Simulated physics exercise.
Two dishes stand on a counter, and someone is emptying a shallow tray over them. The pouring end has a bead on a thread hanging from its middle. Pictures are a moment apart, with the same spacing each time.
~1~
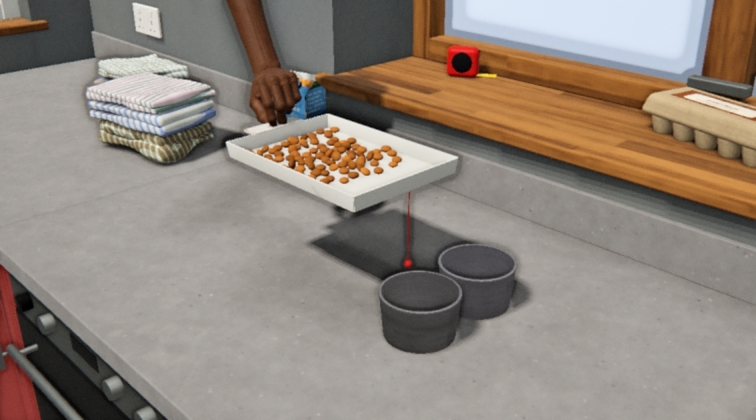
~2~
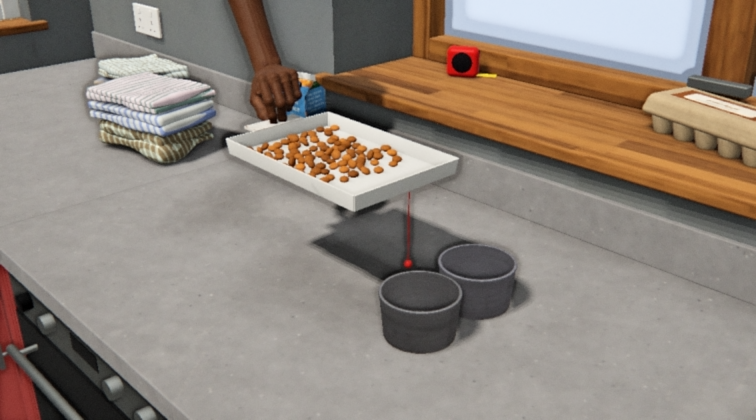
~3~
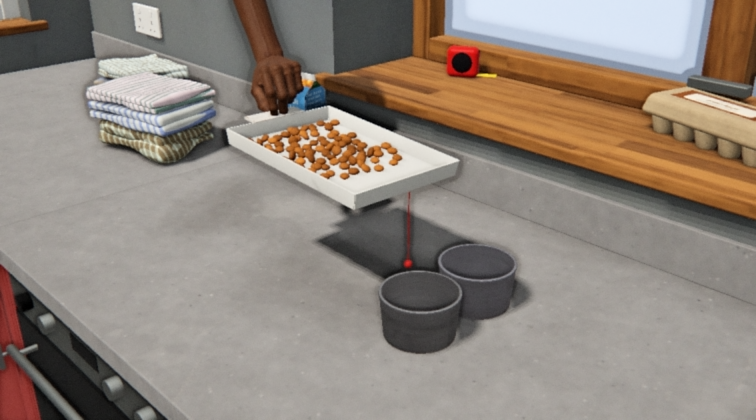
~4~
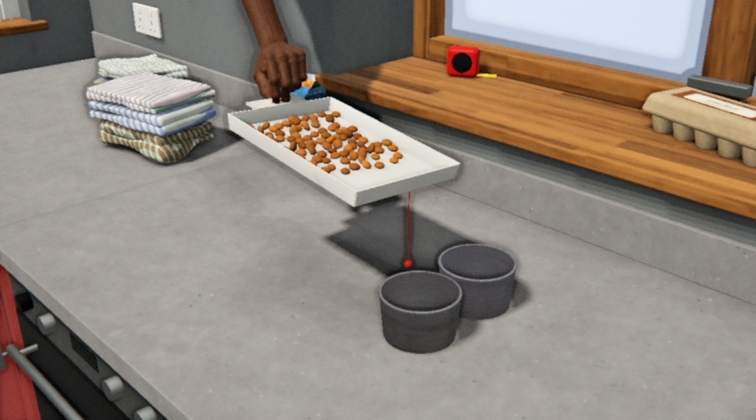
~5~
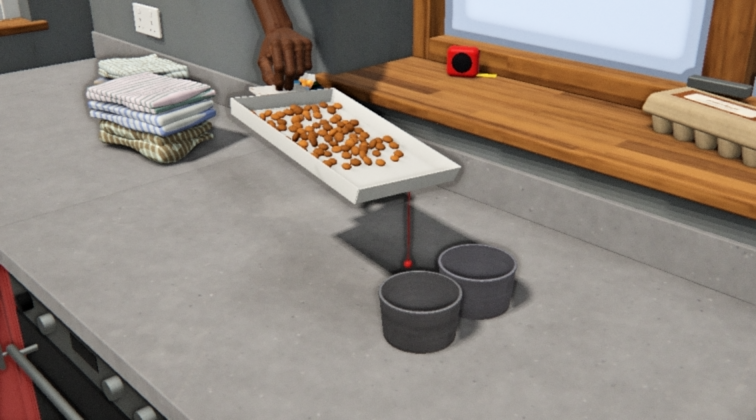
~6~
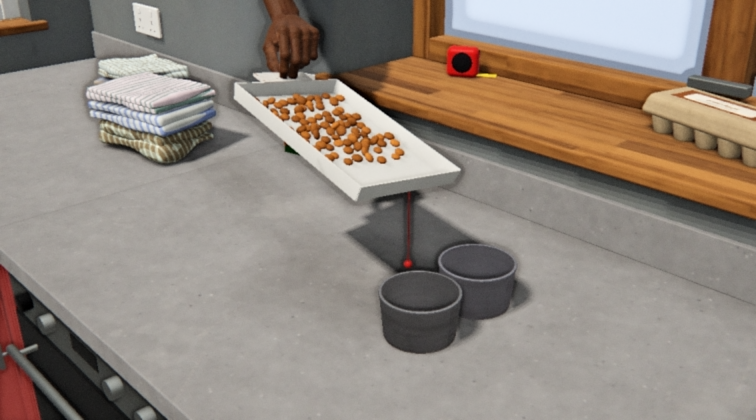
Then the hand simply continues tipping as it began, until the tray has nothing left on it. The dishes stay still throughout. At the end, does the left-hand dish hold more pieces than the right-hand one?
No, the right-hand dish holds more.
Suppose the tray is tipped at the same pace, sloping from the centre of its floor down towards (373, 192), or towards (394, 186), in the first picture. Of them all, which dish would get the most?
Results - the dish on the left side first, the dish on the left side second.
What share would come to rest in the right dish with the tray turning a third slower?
Around 80 in every hundred.
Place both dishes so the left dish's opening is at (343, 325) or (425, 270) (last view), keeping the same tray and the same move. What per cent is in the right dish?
The first gives 0 %, the second 30 %.
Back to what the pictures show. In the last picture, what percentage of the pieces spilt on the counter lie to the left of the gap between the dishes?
80 per cent, roughly.
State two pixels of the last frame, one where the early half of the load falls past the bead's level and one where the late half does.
First half (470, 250); second half (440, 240).
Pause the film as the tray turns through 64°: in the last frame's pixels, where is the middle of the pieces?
I'd put the middle of the pieces at roughly (431, 162).
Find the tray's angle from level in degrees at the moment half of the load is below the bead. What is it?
It is at around 95 degrees.
Soon, tray tipped steeply; nearly all on the tray; a stray few in the air.
A while on, tray tipped past a quarter turn; about a quarter on the tray; a stray few in the left dish; about two thirds in the right dish; a small part outside both; a small part in the air.
Towards the end, tray tipped past a quarter turn; a small part in the left dish; about two thirds in the right dish; about a quarter outside both.
Finally, tray tipped past a quarter turn; a small part in the left dish; about two thirds in the right dish; about a quarter outside both.
